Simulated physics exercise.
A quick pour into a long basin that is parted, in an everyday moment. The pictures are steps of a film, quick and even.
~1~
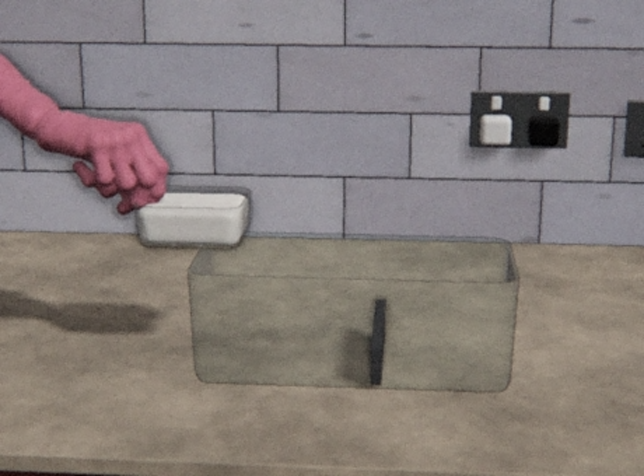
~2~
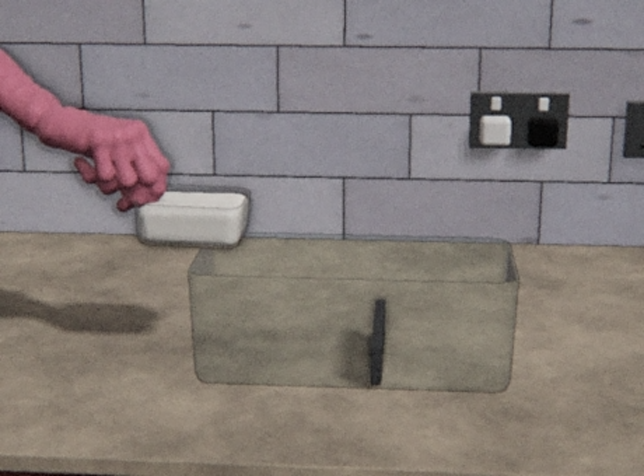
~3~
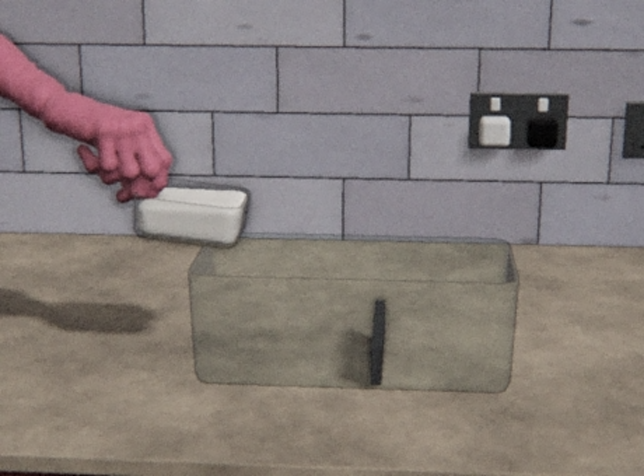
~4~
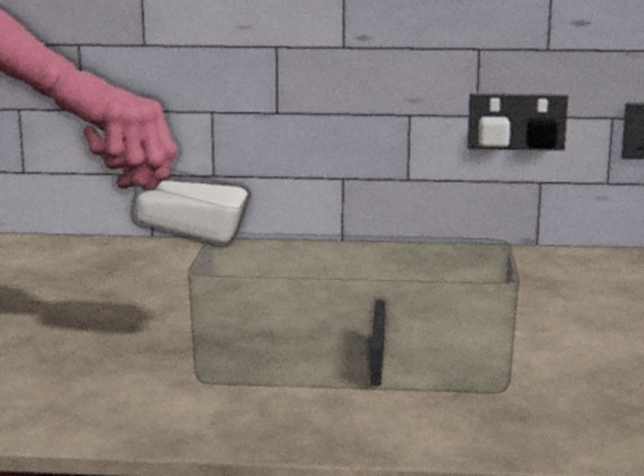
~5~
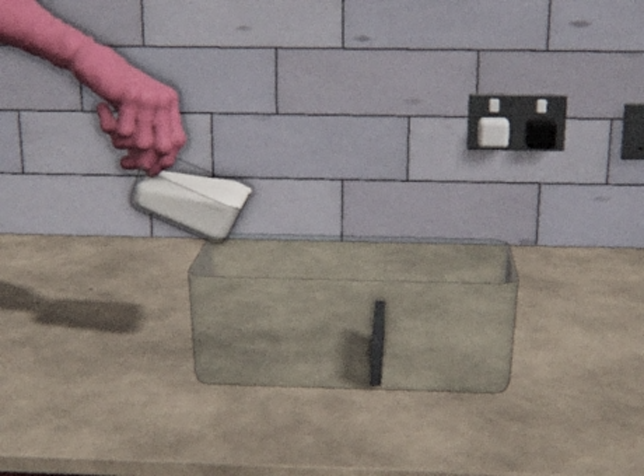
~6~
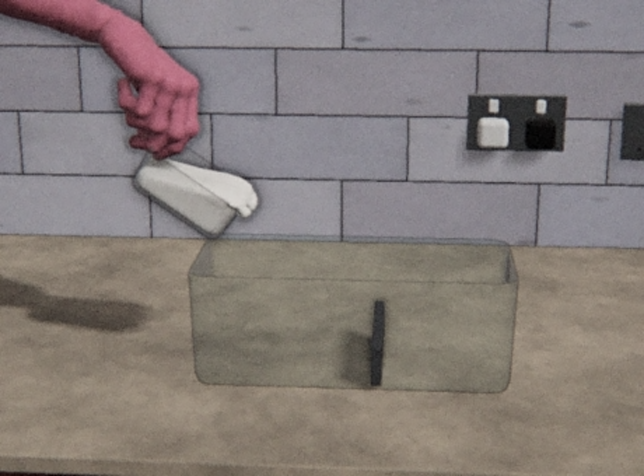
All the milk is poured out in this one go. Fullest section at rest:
Left.
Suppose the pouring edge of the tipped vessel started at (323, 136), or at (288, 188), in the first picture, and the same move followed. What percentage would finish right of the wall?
In order, some 80 and 50 percent.
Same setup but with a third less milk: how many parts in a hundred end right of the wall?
Some 5 parts in a hundred.
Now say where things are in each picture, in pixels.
In the first picture, tilt 0°; pouring edge (246, 200); surface from (145, 202) to (245, 204); the long basin's rim runs from (199, 254) to (514, 261); the wall's top is at (379, 323).
In the second picture, tilt 2°; pouring edge (246, 200); surface from (145, 201) to (245, 203).
In the third picture, tilt 6°; pouring edge (246, 201); surface from (145, 197) to (244, 200).
In the fourth picture, tilt 14°; pouring edge (245, 202); surface from (144, 190) to (245, 196); 1 per cent is over the edge.
In the fifth picture, tilt 23°; pouring edge (245, 202); surface from (142, 179) to (243, 194); 4 per cent is over the edge.
In the sixth picture, tilt 35°; pouring edge (244, 202); surface from (144, 165) to (237, 186); 9 per cent is over the edge.
A moment on, the tilt is 98° and 13 per cent is still to pour, 37 is left of the wall and 0 right of it.
Next, the tilt is 103° and 0 per cent is still to pour, 92 is left of the wall and 1 right of it.
Then the tilt is 103° and 0 per cent is still to pour, 92 is left of the wall and 4 right of it.
Later the tilt is 103° and 0 per cent is still to pour, 93 is left of the wall and 4 right of it.
At rest 93 per cent lies left of the wall, 4 right of it and 3 outside.
